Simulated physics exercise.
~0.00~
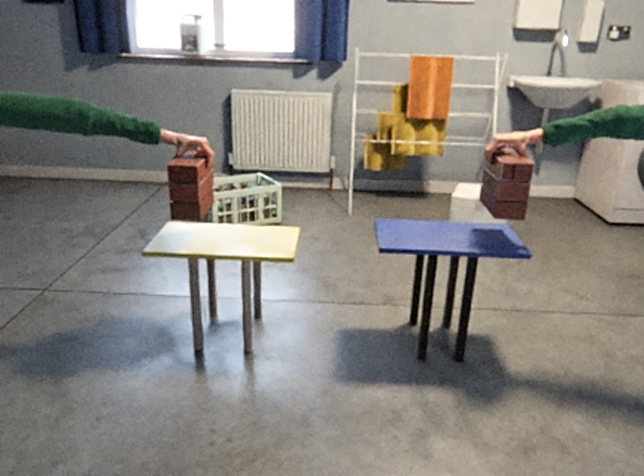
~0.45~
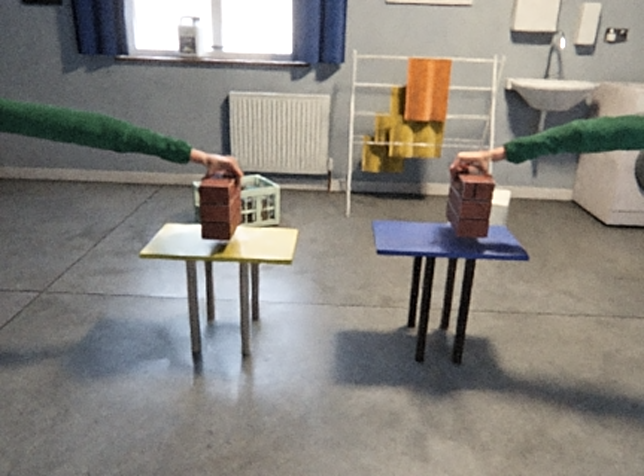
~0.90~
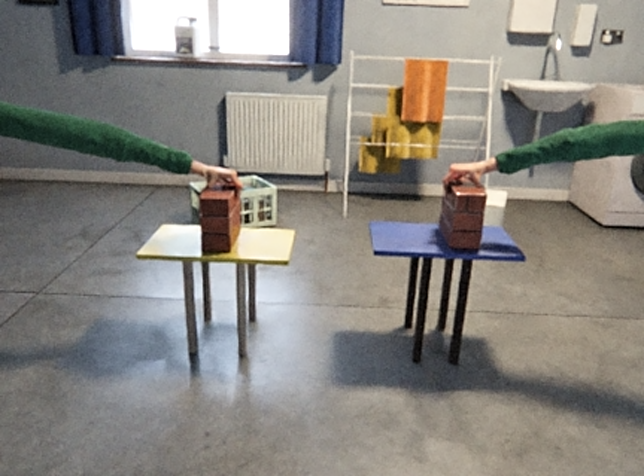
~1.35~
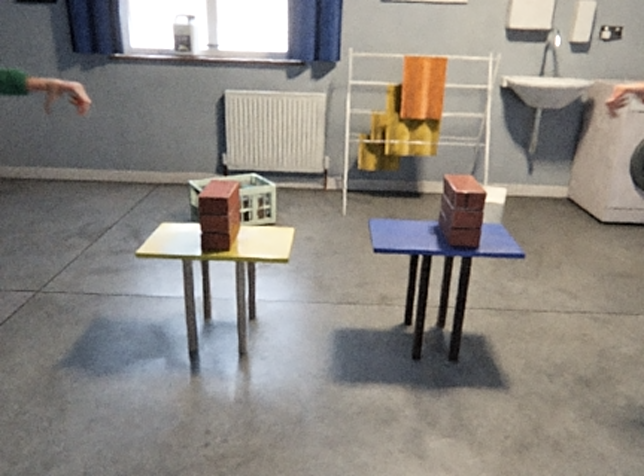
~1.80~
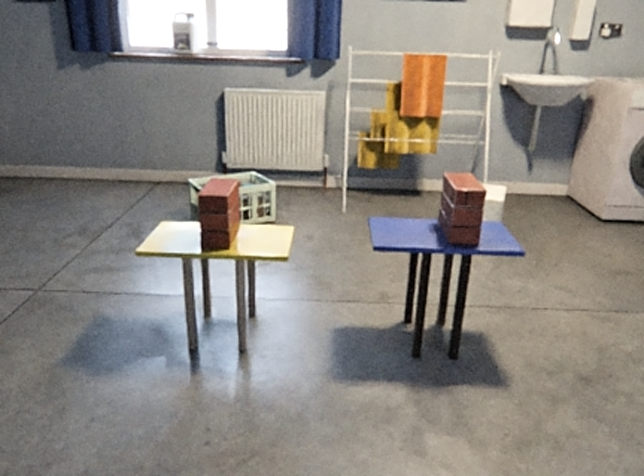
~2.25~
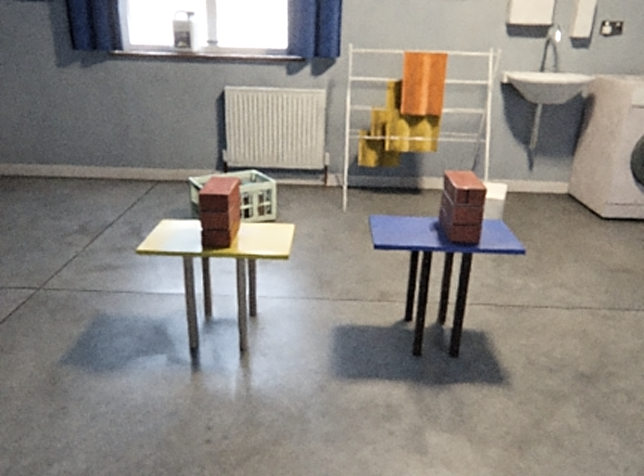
In a grey-floored room with a radiator and a drying rack, two green-sleeved arms lowered stacks of bricks onto a small yellow table and a small blue one, then let go and drew back, and both tables stayed flat on their feet.
